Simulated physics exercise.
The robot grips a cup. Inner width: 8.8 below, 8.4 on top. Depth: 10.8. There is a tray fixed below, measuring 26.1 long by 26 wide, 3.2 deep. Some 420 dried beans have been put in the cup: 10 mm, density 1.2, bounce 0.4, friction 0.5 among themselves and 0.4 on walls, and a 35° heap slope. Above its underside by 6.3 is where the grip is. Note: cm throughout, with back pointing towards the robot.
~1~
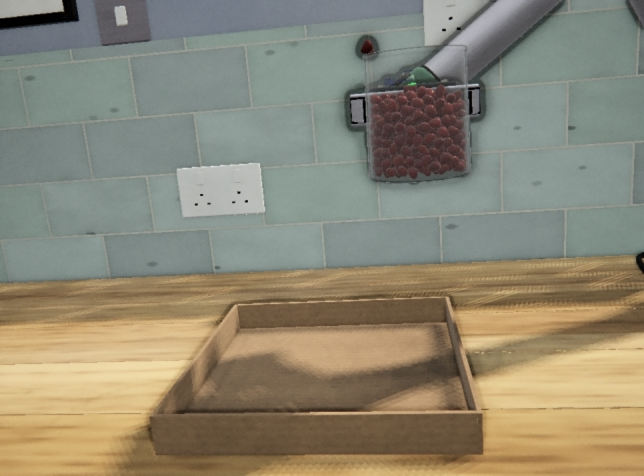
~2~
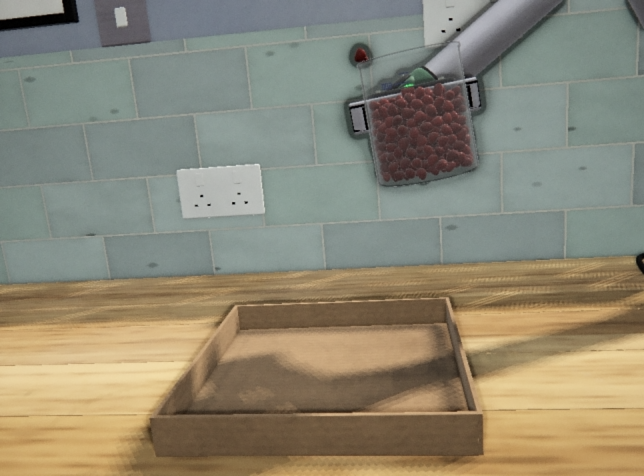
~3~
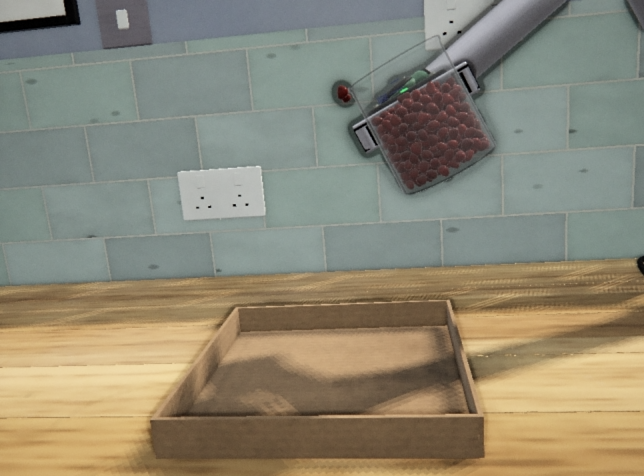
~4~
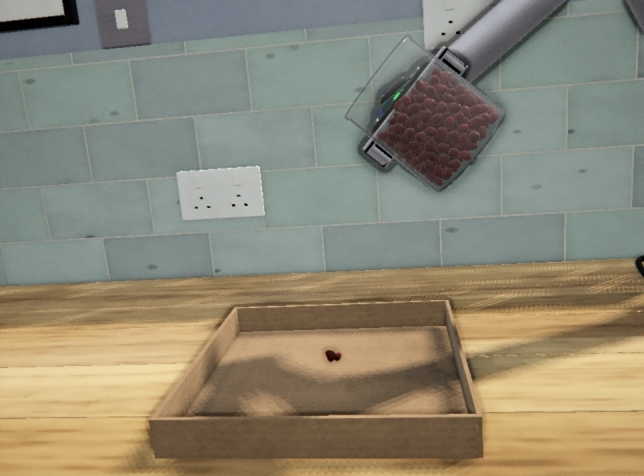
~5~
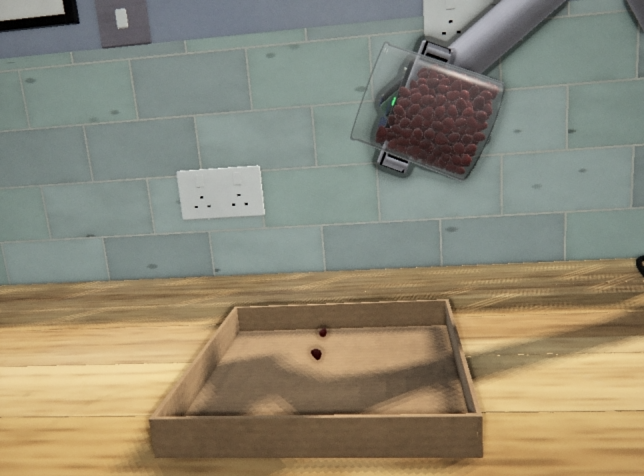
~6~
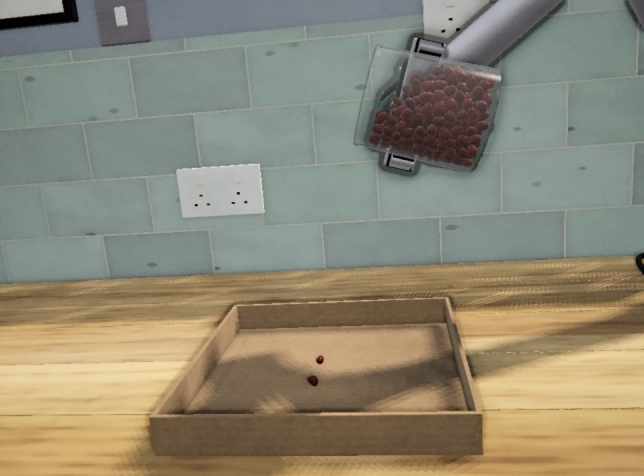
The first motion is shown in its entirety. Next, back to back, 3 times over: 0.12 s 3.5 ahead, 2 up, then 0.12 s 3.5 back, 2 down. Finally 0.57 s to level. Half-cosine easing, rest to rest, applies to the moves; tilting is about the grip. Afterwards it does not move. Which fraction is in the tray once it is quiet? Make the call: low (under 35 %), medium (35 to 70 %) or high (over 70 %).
My call: Medium.
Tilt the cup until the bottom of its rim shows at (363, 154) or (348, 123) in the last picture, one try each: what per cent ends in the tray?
Estimates in order: 80 % and 20 %.
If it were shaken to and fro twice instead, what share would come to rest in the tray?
Approx. 40 per cent.
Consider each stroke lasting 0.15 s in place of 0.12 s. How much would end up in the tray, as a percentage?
It would be near 30 per cent.
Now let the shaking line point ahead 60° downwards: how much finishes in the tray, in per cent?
It comes to near 0 percent.
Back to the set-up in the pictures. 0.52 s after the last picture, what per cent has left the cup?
About 35 per cent by then.
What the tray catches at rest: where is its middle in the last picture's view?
It ends up close to (298, 369).
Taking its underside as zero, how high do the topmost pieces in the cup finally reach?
The top sits some 6.5 cm up.
Then, 0.52 s on, tilted 73° forward, highest piece 28 above the table; 265 in the cup, 84 in the tray, 1 on the table or floor, 73 in flight or on a rim.
Then, 1.03 s on, tilted 31° forward, highest piece 29 above the table; 210 in the cup, 208 in the tray, 4 on the table or floor, 1 in flight or on a rim.
Then, 1.49 s on, level, highest piece 27 above the table; 210 in the cup, 209 in the tray, 4 on the table or floor.
Then, 2.54 s on, level, highest piece 27 above the table; 210 in the cup, 209 in the tray, 4 on the table or floor.
In the end, 210 in the cup, 209 in the tray, 4 on the table or floor. That is 49 % in the tray.
